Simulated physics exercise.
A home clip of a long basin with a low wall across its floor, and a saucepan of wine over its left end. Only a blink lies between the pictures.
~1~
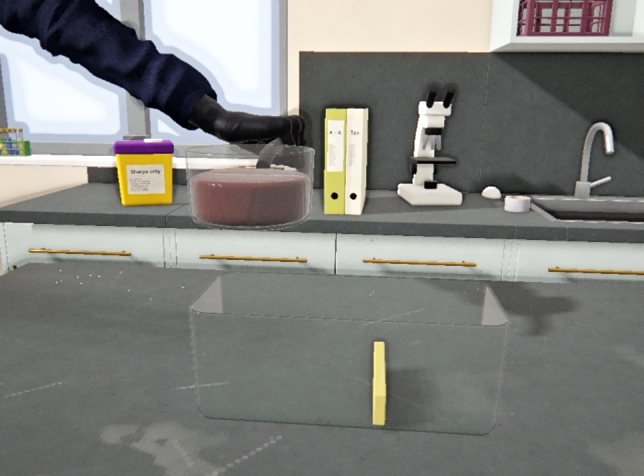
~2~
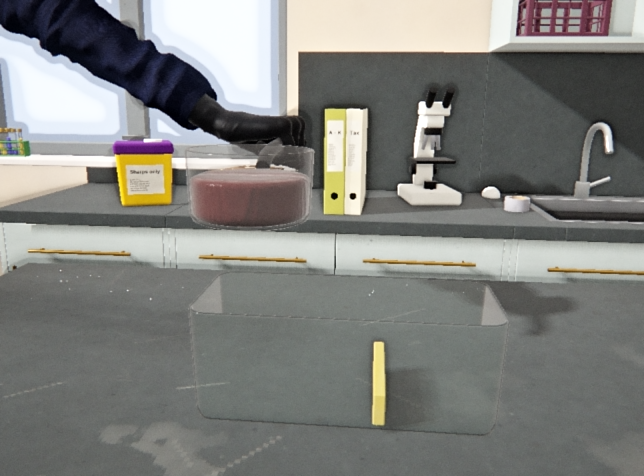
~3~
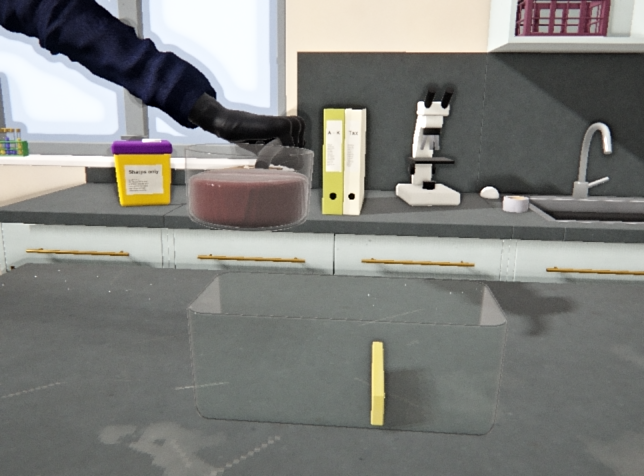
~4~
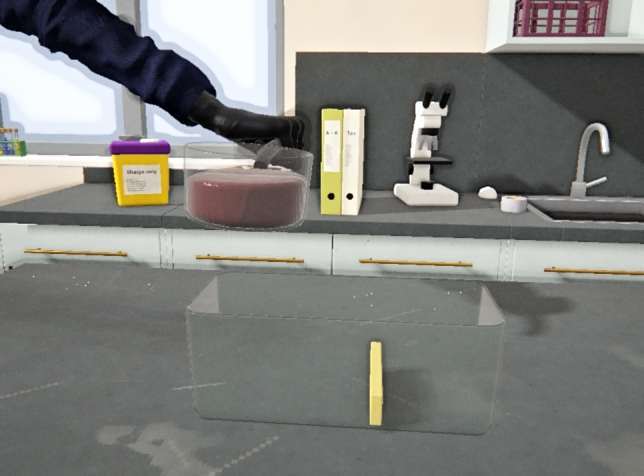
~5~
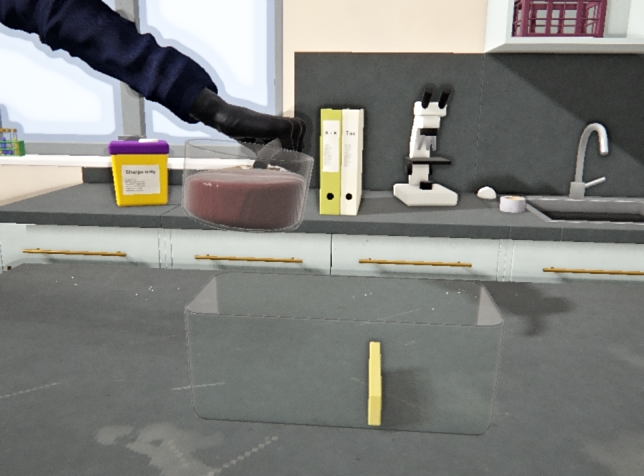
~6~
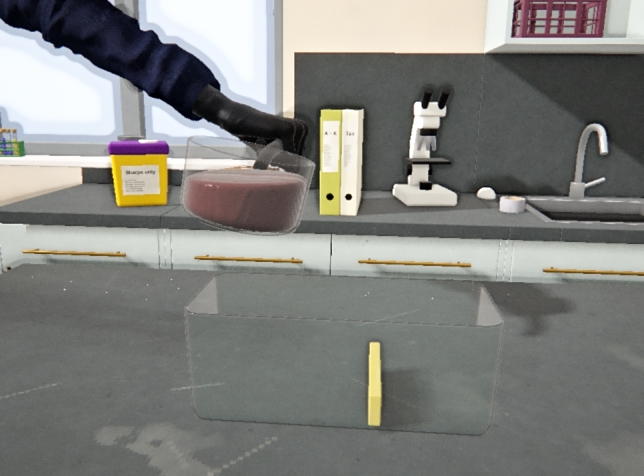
A gloved hand in a dark blue sleeve held a clear round pan of reddish wine above a see-through basin with a low yellow wall, then slowly tilted it slightly to the right.
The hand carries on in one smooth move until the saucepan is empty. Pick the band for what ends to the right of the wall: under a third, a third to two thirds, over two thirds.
It comes to less than a third.
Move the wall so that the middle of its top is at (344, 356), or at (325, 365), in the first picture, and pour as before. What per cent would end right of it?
In turn 75 and 90 in a hundred.
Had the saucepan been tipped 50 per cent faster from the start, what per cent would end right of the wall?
About 15 per cent.
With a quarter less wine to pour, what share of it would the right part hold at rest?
Some 5 per cent.
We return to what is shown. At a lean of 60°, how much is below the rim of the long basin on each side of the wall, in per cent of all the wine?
Some 5 per cent left and 0 right.
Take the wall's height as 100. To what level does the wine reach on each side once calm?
Left about 50, right about 20.
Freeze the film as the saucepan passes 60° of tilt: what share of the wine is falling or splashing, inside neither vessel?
Roughly 20 in a hundred.
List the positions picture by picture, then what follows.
The first frame shows tilt 0°; pouring edge (312, 153); surface from (195, 174) to (310, 177); the long basin's rim runs from (206, 291) to (498, 303); the wall's top is at (380, 367).
The second frame shows tilt 1°; pouring edge (312, 153); surface from (195, 175) to (310, 178).
The third frame shows tilt 2°; pouring edge (312, 155); surface from (194, 174) to (309, 178).
The fourth frame shows tilt 4°; pouring edge (311, 158); surface from (192, 175) to (307, 178).
The fifth frame shows tilt 8°; pouring edge (312, 162); surface from (192, 174) to (306, 179).
The sixth frame shows tilt 12°; pouring edge (313, 167); surface from (190, 175) to (308, 180).
A moment on, the saucepan is tipped part way and 76 per cent is still to pour, 4 is left of the wall and 0 right of it.
Next, the saucepan is tipped on its side and 23 per cent is still to pour, 41 is left of the wall and 22 right of it.
Then the saucepan is tipped on its side and 5 per cent is still to pour, 68 is left of the wall and 24 right of it.
Later the saucepan is tipped on its side and 1 per cent is still to pour, 74 is left of the wall and 24 right of it.
At rest 75 per cent lies left of the wall, 24 right of it and 0 outside.
